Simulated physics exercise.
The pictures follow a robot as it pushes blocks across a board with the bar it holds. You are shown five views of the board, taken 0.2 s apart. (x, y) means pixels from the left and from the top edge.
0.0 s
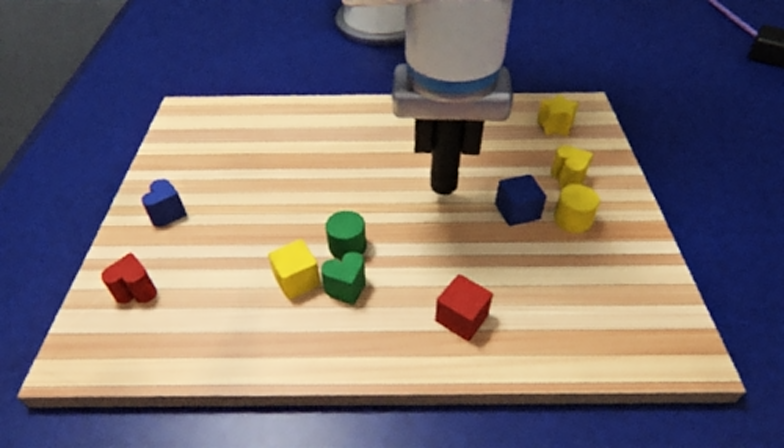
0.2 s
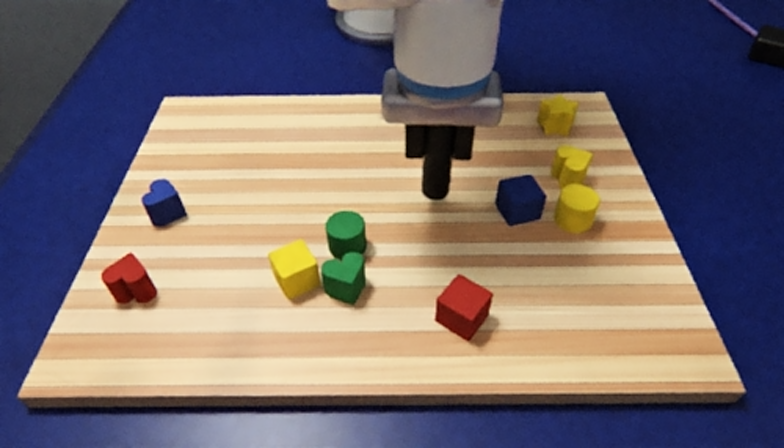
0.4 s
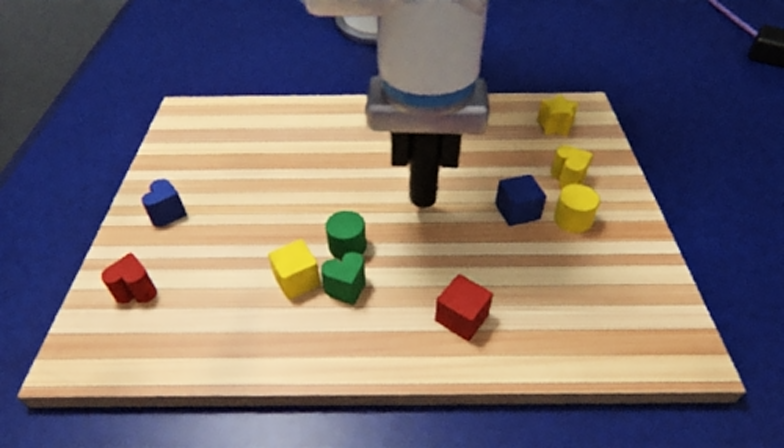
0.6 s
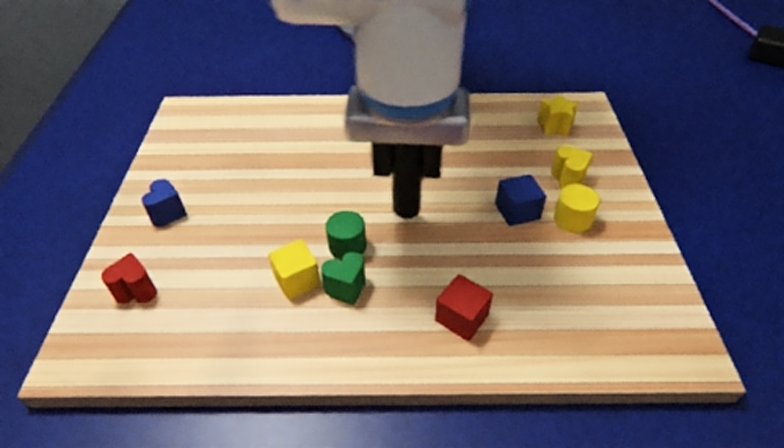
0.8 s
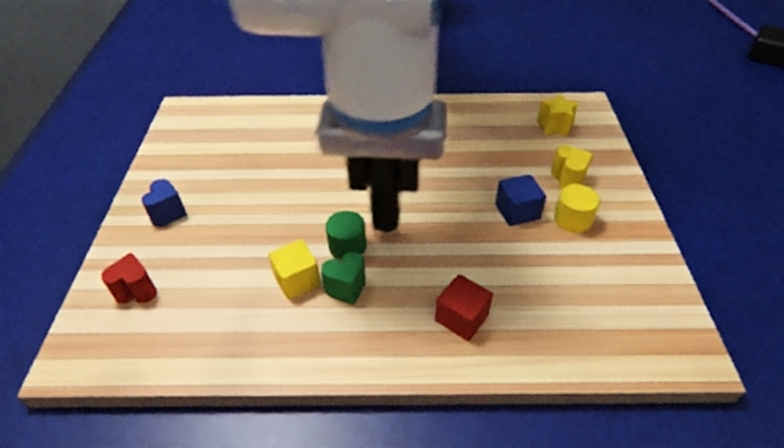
A robot arm with a black bar at its tip moves over a striped wooden board on a blue surface, seen from above and in front by a still camera. Yellow pieces and a blue cube sit at right, green pieces and a yellow cube left of centre, a red cube in front, blue and red pieces at left. The bar glides left and slightly nearer, close to the green cylinder, pushing nothing.
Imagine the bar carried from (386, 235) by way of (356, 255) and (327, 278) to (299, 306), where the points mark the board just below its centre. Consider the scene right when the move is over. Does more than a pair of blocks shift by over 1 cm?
It seems so.
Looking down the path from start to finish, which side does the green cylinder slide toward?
So, looking from the first point of the path to the last, the green cylinder moves rightwards.
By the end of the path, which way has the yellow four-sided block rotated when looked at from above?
Rotation: Counter-clockwise.
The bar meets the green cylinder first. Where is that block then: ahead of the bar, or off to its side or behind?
The bar passes it.
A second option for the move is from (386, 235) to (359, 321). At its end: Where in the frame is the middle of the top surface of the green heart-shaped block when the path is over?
The middle of its upper face should be somewhere near (319, 293).
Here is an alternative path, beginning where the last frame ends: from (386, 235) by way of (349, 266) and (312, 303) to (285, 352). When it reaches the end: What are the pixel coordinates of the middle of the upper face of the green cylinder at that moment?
The answer is (311, 234).
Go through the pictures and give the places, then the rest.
Tip of the bar at (444, 187), middles of tops, yellow four-sided block at (292, 258), green heart-shaped block at (344, 267), green cylinder at (345, 224), in the first frame.
Bar at (435, 192), nothing pushed, in the second frame.
Bar at (423, 199), nothing pushed, in the third frame.
Bar at (407, 209), nothing pushed, in the fourth frame.
Bar at (385, 223), yellow four-sided block at (292, 258), green heart-shaped block at (344, 267), green cylinder at (345, 224), in the fifth frame.
On the path given first. One third of the way, bar at (355, 242); green cylinder at (318, 231).
Two thirds of the way, bar at (325, 266); yellow four-sided block at (278, 261), turned 35° anticlockwise; green heart-shaped block at (341, 275), turned 15° anticlockwise; green cylinder at (303, 234).
At the end, bar at (296, 294); yellow four-sided block at (273, 262), turned 25° anticlockwise; green heart-shaped block at (337, 279), turned 40° anticlockwise; green cylinder at (303, 234).
